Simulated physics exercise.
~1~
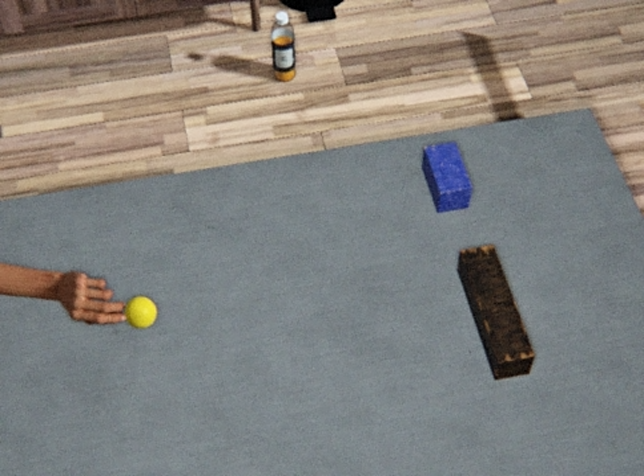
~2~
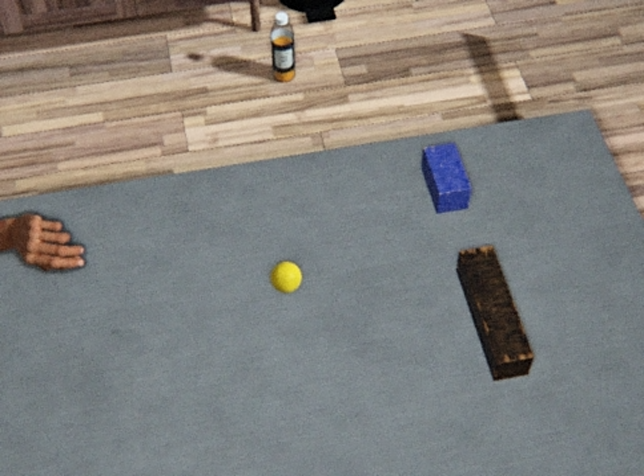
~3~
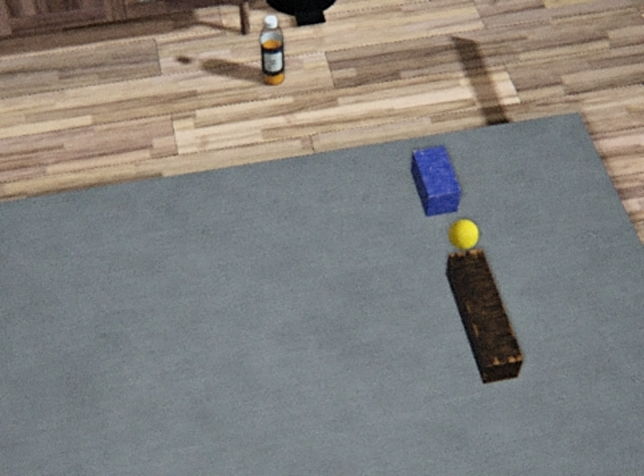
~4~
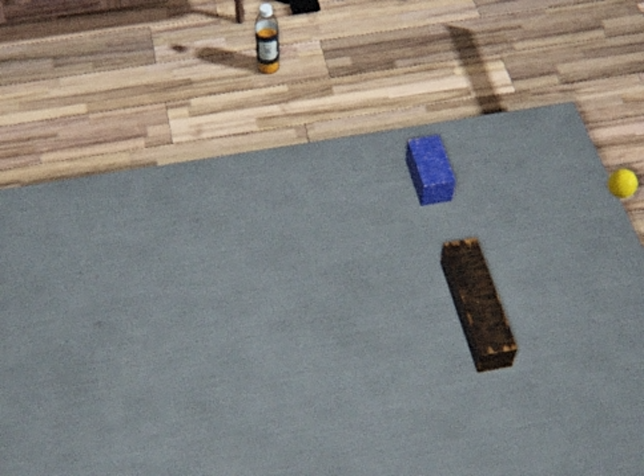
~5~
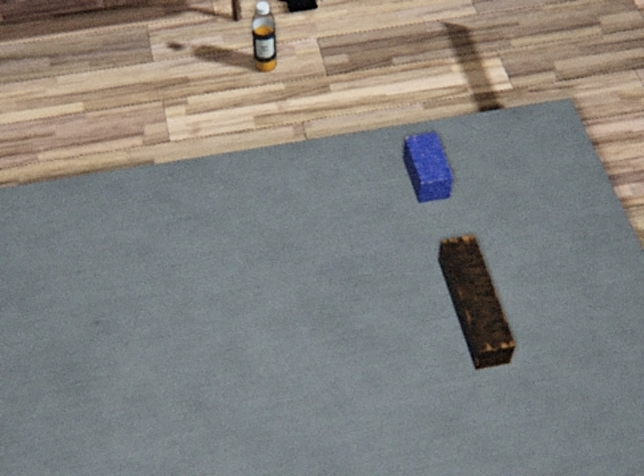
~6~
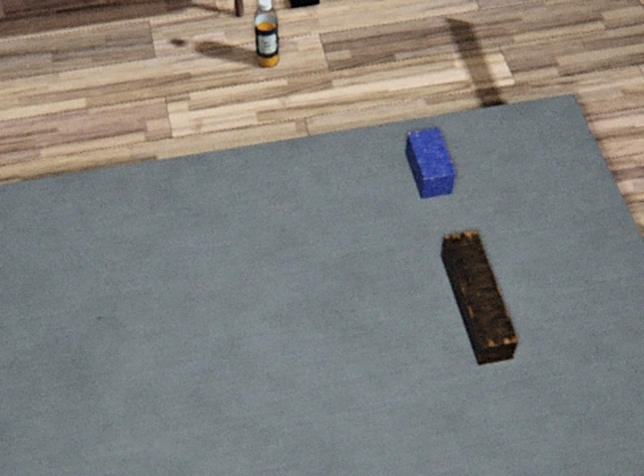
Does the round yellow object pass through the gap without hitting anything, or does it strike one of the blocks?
It passes through the gap between the blue block and the dark block without striking either, and carries on out of view at the right.
A flat grey surface lies before a wooden plank floor, seen from above at an angle in a slightly swaying view. Toward the right sit a blue block and, nearer the viewer, a longer dark block, with a gap between them, while a small bottle stands on the floor beyond. At the left, a hand releases a small, round yellow object and draws back out of view. The yellow object rolls right and slightly away from the viewer, reaching the gap. It passes between the blocks and leaves the view at the right, and both blocks stay in place.
